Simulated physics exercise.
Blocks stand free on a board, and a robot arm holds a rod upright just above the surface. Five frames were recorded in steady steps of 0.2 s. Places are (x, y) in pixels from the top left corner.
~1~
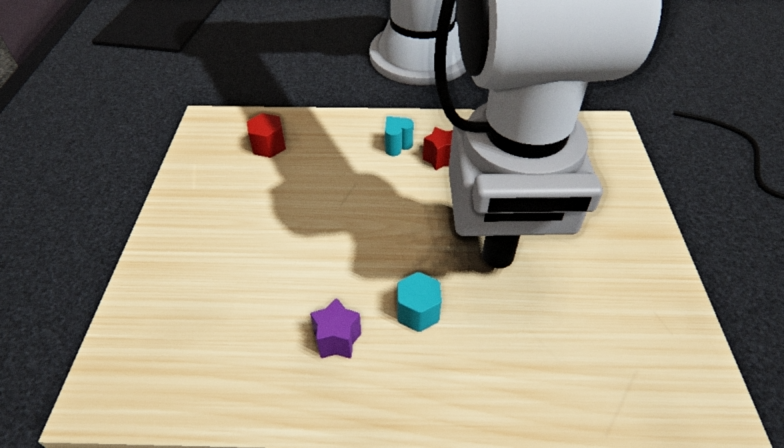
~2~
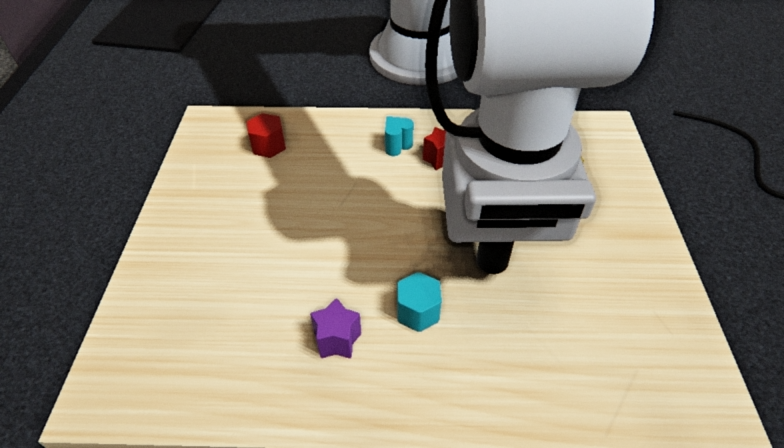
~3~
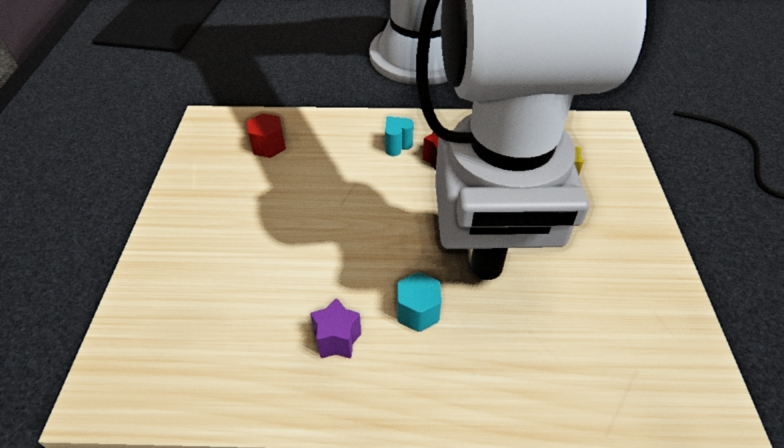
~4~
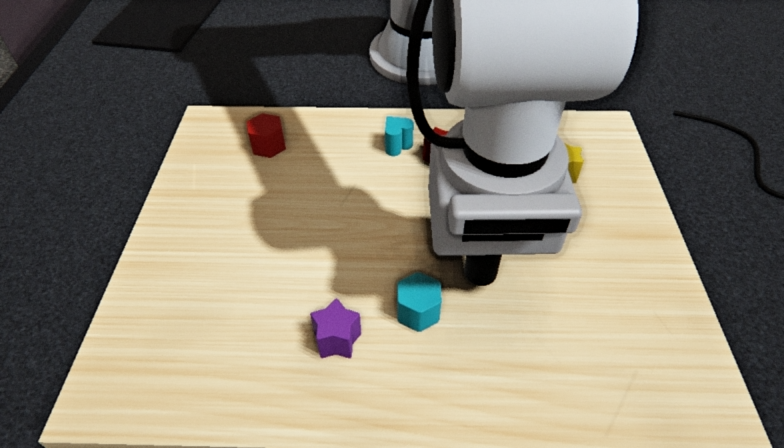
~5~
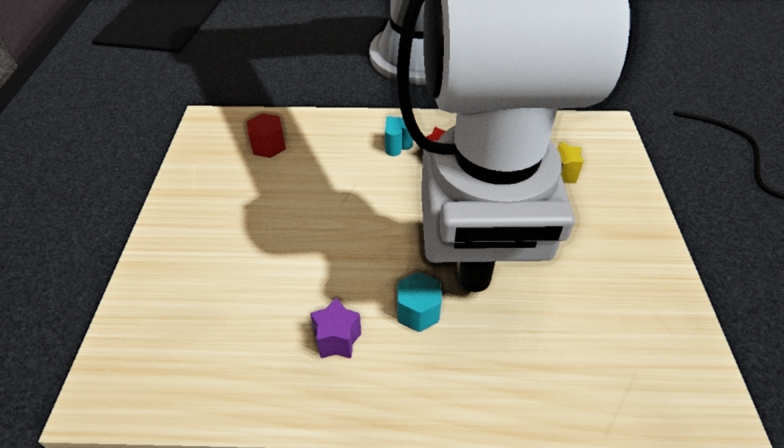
The robot arm moves its rod slightly left and nearer across the board, touching no blocks.
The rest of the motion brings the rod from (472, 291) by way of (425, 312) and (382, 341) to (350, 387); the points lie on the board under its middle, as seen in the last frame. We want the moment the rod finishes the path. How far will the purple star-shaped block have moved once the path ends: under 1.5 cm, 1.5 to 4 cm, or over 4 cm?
The move is long, over 4 cm.
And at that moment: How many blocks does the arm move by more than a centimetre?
The count is two.
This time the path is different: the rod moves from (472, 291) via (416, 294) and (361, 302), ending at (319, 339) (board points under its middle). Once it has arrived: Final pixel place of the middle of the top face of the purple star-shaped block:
The centre of its top face lies at (320, 351).
On the path given first. One third of the way, rod (425, 302); turquoise hexagonal block (387, 305).
Two thirds of the way, rod (381, 332); purple star-shaped block (297, 334), turned 55° clockwise; turquoise hexagonal block (341, 340).
At the end, rod (348, 378); purple star-shaped block (277, 337), turned 95° clockwise; turquoise hexagonal block (300, 371), turned 30° clockwise.
